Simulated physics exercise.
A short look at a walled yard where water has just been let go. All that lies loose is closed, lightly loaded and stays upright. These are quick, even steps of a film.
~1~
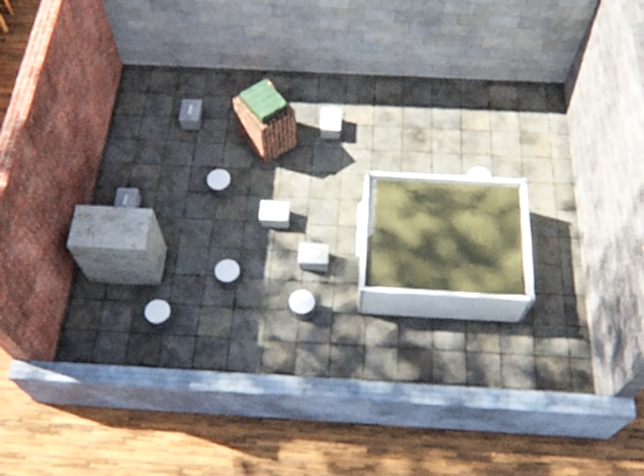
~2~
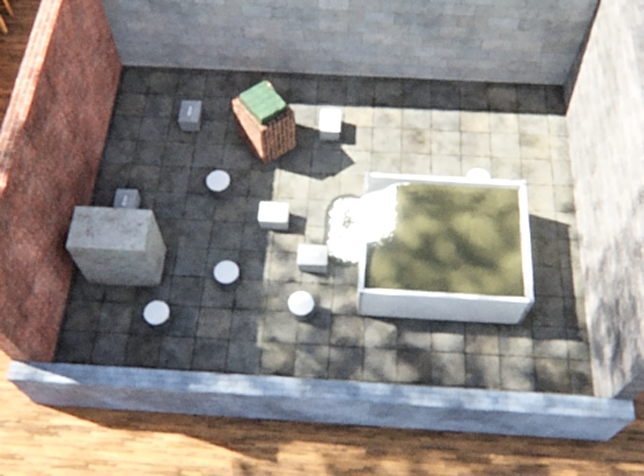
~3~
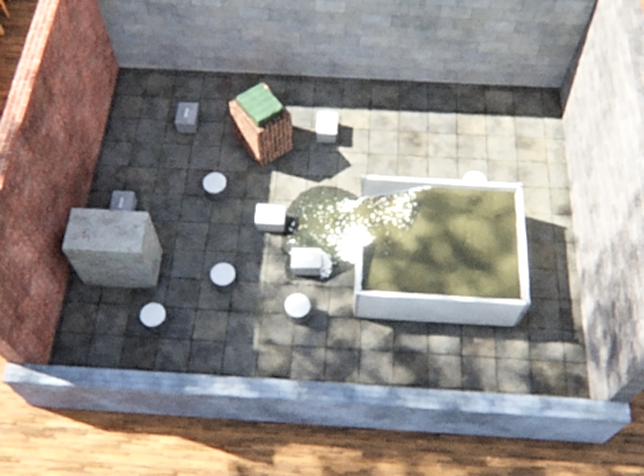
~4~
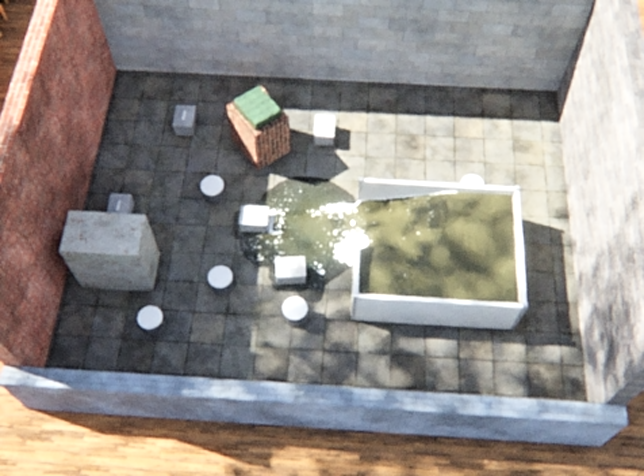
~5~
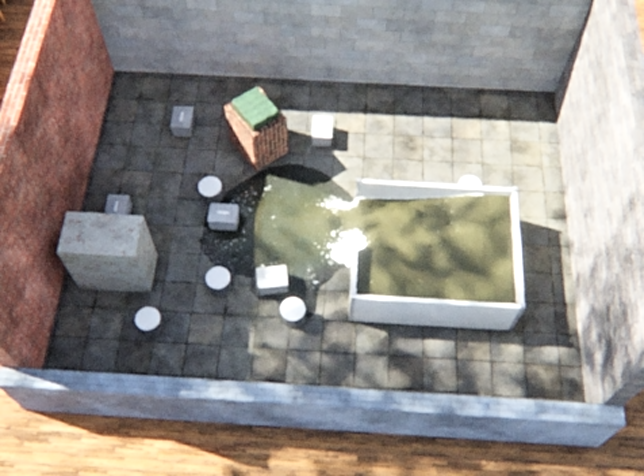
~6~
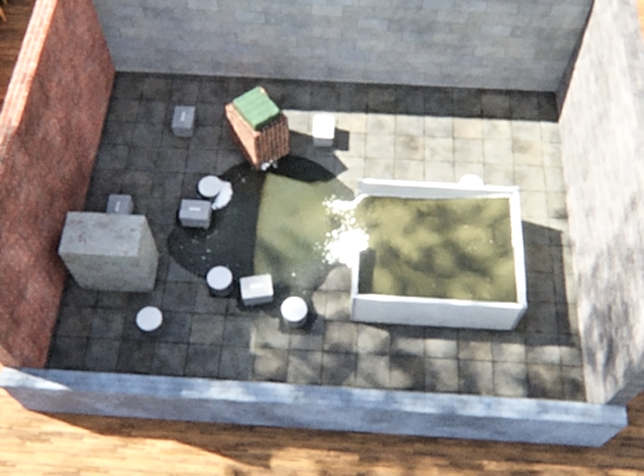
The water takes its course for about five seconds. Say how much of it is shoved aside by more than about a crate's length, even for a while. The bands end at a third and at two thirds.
That comes to two thirds or more.
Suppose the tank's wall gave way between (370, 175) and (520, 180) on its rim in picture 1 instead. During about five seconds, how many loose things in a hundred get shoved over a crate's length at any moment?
I make it 50 per cent.
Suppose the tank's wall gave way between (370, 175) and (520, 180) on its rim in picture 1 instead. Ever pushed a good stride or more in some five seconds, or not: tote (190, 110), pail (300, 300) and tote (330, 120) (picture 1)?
As listed: That far or more, less than that, that far or more.
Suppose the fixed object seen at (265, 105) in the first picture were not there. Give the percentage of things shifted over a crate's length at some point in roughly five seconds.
Close to 70 %.
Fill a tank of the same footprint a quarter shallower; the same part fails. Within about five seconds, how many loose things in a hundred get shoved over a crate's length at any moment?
I make it 70 per cent.
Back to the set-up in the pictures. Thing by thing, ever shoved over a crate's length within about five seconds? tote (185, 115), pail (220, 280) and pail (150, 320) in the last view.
As listed: Moved that far, pushed that far, shifted that much.
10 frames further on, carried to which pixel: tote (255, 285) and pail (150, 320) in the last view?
Close to (127, 373) and (140, 350).
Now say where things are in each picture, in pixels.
A tote at (275, 211) rests on the ground; a tote at (314, 253) rests on the ground; 0 of 10 have shifted, in the first frame.
A tote at (274, 212) rests on the ground; a tote at (313, 255) rests on the ground; 0 of 10 have shifted, in the second frame.
A tote at (271, 214), on the bottom; a tote at (307, 258) rests on the ground, close to its start; 0 of 10 have shifted, in the third frame.
A tote at (254, 215), on the bottom, close to its start; a tote at (291, 267) rests on the ground, close to its start; 2 of 10 have shifted, in the fourth frame.
A tote at (223, 213), on the bottom, a stride from its start; a tote at (272, 277) rests on the ground, a stride from its start; 2 of 10 have shifted, in the fifth frame.
A tote at (195, 209), on the bottom, a stride from its start; a tote at (257, 286), on the bottom, a stride from its start; 2 of 10 have shifted, in the sixth frame.
A moment on, 2 of 10 are well off their spots; 0 afloat.
Next, 5 of 10 are well off their spots; 4 afloat.
Later, 7 of 10 are well off their spots; 6 afloat.
In the end, 6 of 10 are well off their spots, and 7 have been at some point; 5 afloat.
